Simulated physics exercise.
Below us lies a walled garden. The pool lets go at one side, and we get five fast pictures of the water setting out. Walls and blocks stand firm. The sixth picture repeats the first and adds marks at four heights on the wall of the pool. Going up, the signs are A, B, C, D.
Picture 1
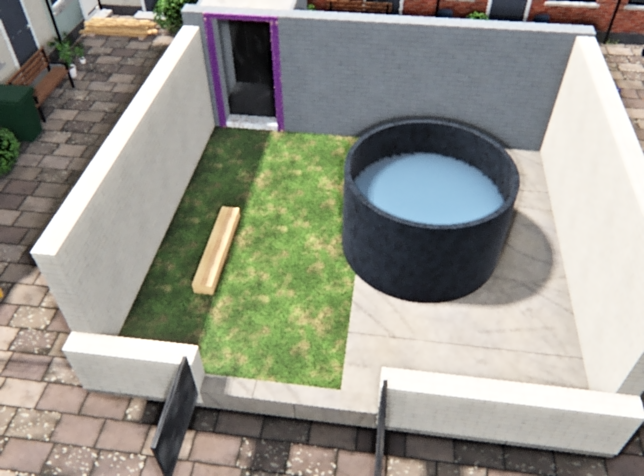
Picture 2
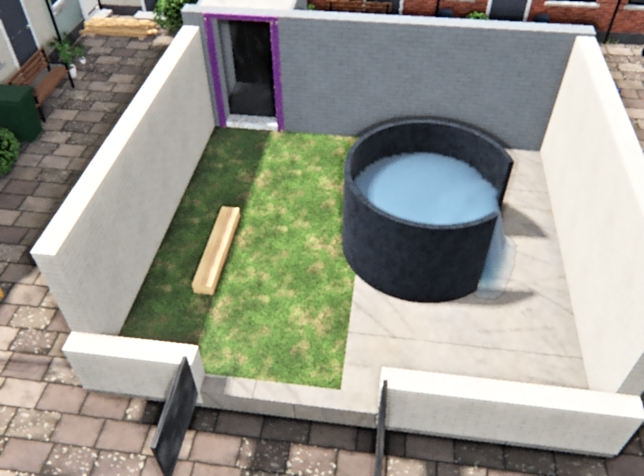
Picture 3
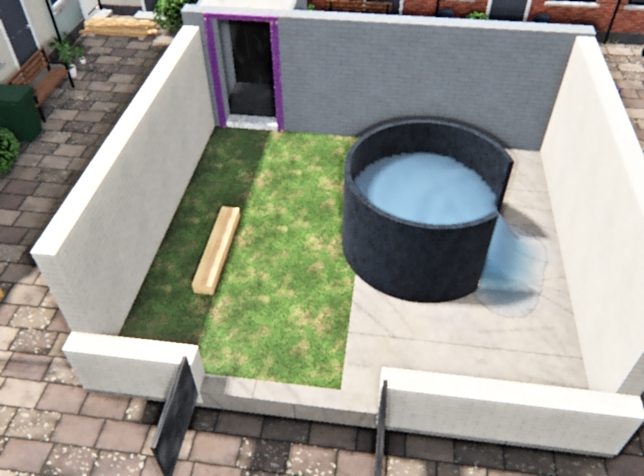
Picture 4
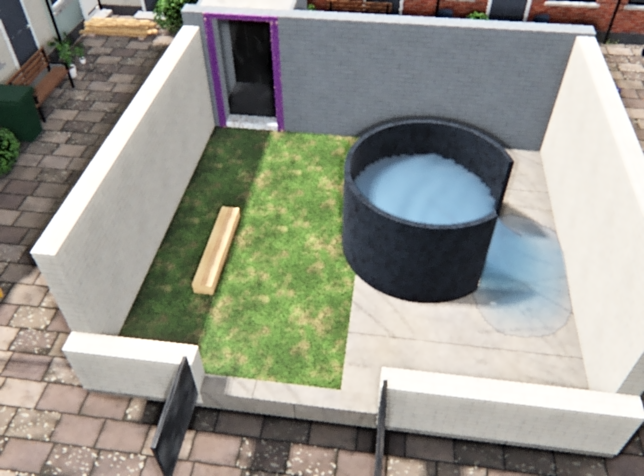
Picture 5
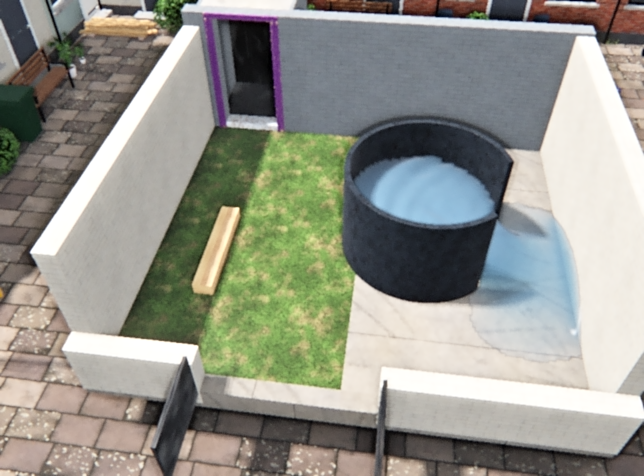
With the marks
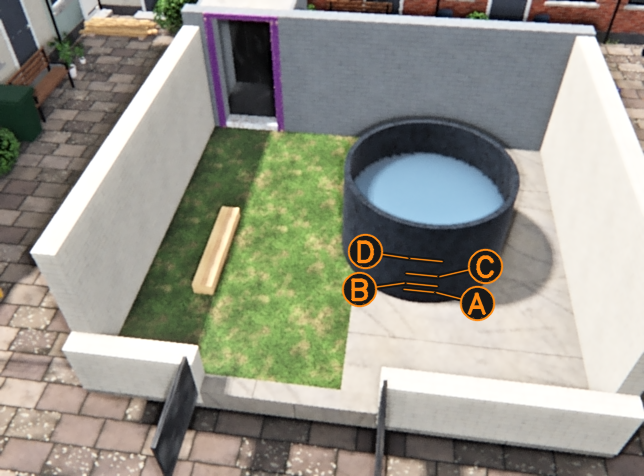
The video shows a walled garden with a round dark pool of still water beside a strip of grass; a gap appears in the pool's right side, and water pours out, spreading across the pale paving toward the viewer.
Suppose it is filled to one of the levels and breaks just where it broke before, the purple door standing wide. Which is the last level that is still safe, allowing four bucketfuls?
I would pick line D.
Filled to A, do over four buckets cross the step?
No, not at all.
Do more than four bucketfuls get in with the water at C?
No, not at all.
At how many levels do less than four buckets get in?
All four.
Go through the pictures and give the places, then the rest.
The first picture shows water in the pool at rest, its middle at (426, 199); foot of the purple doorway at (252, 129); open gate at (288, 354).
The second picture shows front seen at (490, 286), 1 % of the ground wet.
The third picture shows front seen at (515, 311), 4 % of the ground wet.
The fourth picture shows front seen at (551, 326), 8 % of the ground wet.
The fifth picture shows front seen at (575, 349), 11 % of the ground wet.
On the marked copy, A at (419, 290); B at (420, 284); C at (422, 275); D at (425, 259); from the bottom up A, B, C, D.
If A is chosen, nothing gets over.
If B is chosen, nothing gets over.
If C is chosen, nothing gets over.
If D is chosen, a splash gets over, under a bucket.
